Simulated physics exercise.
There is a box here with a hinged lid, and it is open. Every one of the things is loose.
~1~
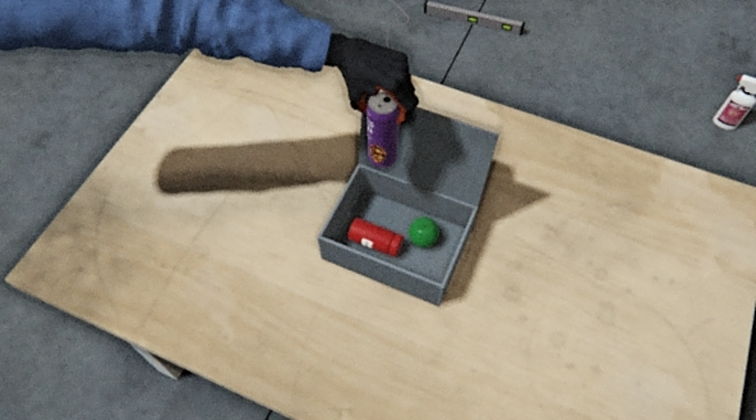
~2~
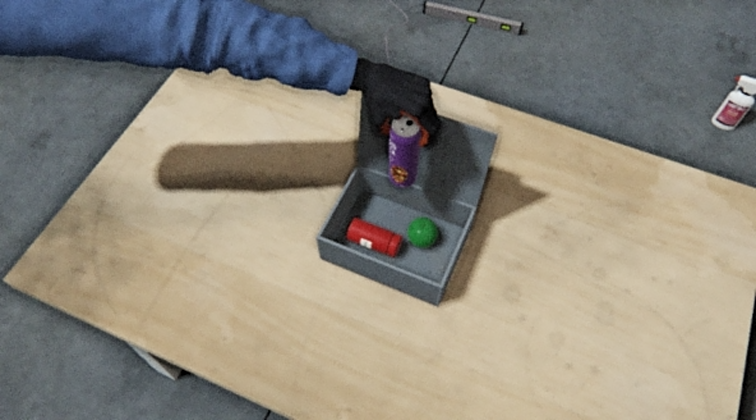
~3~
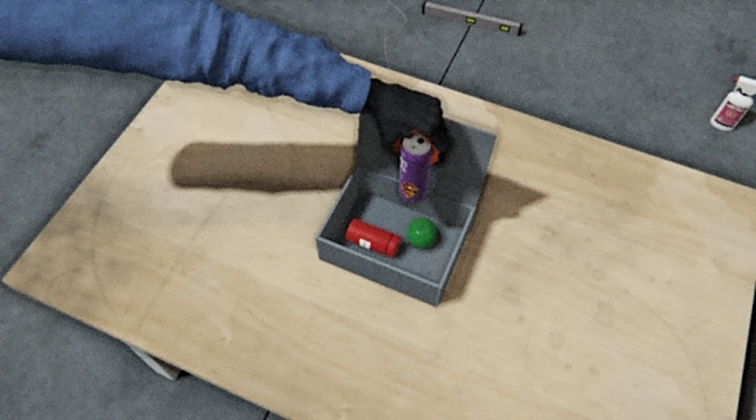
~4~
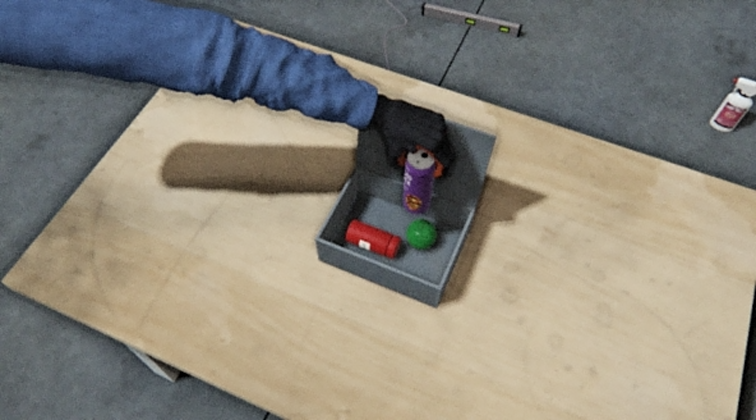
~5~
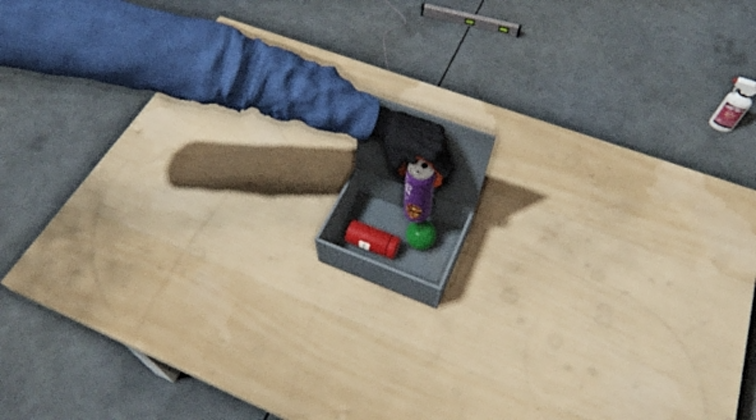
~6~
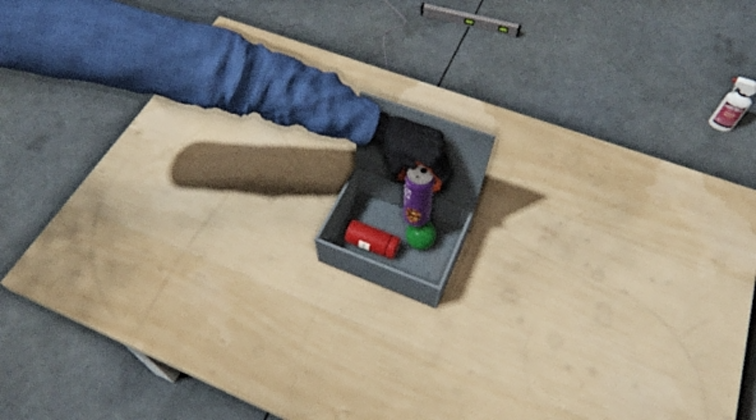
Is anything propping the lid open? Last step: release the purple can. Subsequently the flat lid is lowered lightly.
No: The lid will lie on the rim.
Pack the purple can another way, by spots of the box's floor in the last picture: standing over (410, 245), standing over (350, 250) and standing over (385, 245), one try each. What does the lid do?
So: First shut tight, second open, third open.
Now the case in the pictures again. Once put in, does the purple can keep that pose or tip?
At the finish it goes crooked.
Then, 0.40 s after the last picture, purple can on its side near (396, 212); green apple rolled about its own width.
Then, 1.40 s after the last picture, lid 76° above the rim; purple can on its side near (383, 216); green apple rolled about its own width.
Then, 1.90 s after the last picture, lid 15° above the rim; purple can on its side near (383, 216); green apple rolled about its own width.
At rest, lid shut; tipped over in the box, purple can; moved from the start, green apple; red shaker in place. Seen from the same camera at the end, purple can near (383, 216).
